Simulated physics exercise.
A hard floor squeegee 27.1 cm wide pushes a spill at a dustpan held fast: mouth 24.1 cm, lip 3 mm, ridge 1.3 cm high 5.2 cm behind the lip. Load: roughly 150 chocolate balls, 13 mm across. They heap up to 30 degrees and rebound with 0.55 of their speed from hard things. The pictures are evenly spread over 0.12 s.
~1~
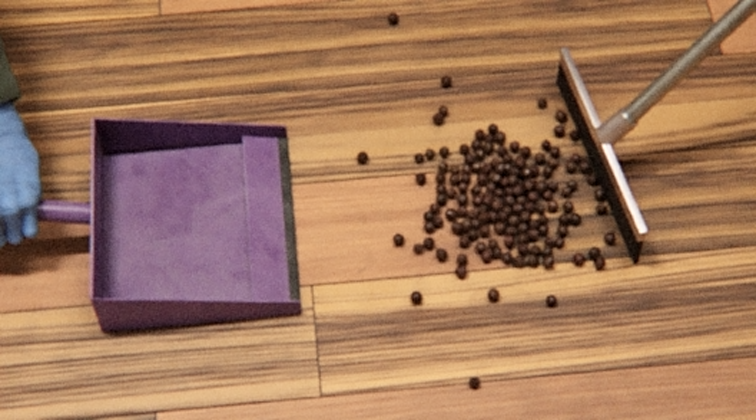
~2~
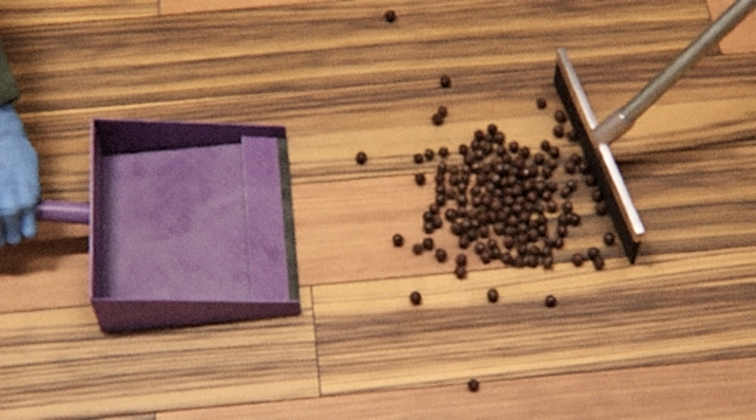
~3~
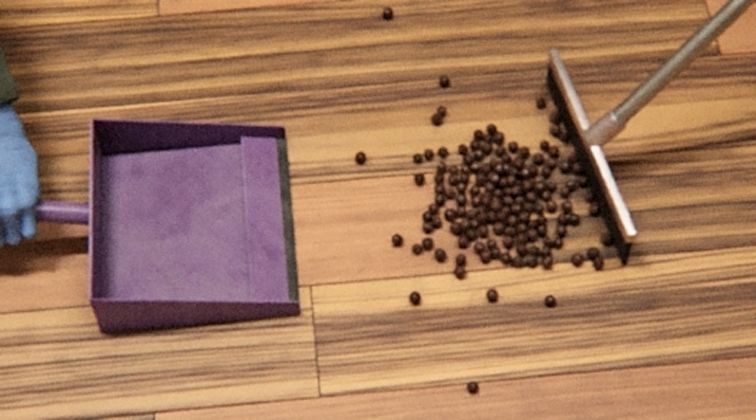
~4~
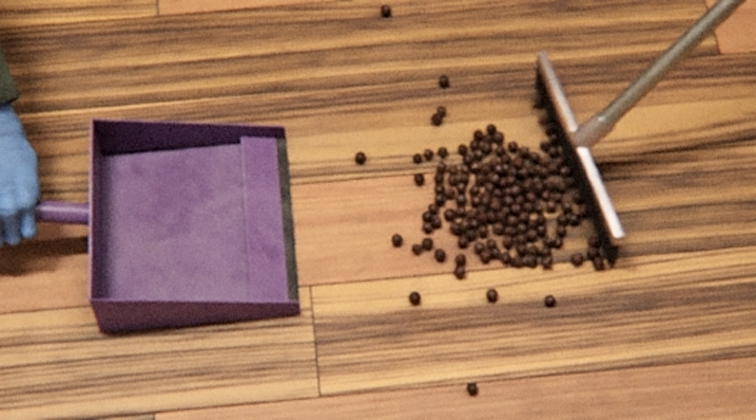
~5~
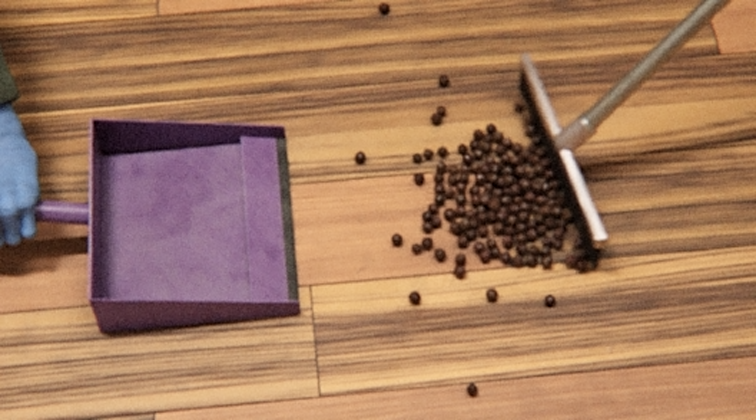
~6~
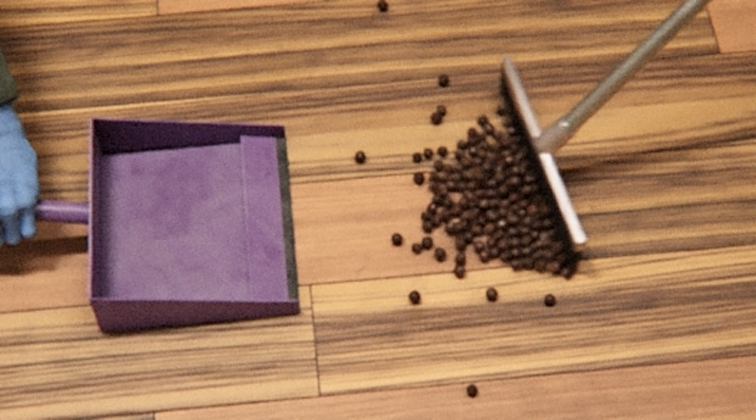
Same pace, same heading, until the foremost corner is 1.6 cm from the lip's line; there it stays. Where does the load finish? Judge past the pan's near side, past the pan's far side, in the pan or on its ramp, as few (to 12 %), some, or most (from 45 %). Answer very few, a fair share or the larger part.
Past the pan's near side: A fair share; past the pan's far side: Very few; in the pan or on its ramp: A fair share.
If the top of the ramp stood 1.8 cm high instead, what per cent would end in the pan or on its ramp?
In that case some 30 per cent.
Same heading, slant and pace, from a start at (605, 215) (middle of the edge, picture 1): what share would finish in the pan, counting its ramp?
About 35 per cent.
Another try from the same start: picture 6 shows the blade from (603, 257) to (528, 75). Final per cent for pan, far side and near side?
Pan 25, far 10, near 35.
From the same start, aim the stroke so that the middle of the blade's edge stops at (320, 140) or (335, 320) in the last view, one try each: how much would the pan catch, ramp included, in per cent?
Some 25 and 30 per cent.
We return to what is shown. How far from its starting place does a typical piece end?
Roughly 30 cm.
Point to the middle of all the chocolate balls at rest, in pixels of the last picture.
At about (277, 253).
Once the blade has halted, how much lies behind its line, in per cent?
About 5 per cent.
Then, 0.14 s after the last picture, middle of the blade 15 cm from the lip; 0 % over the lip, far side 5 %, near side 10 %.
Then, 0.23 s after the last picture, middle of the blade 7 cm from the lip; 5 % over the lip, far side 10 %, near side 20 %.
Then, 0.46 s after the last picture, middle of the blade 4 cm from the lip; 45 % over the lip, far side 10 %, near side 20 %.
In the end, near side 20 %, far side 10 %, pan 40 %, in front of the lip or behind the blade 30 %.
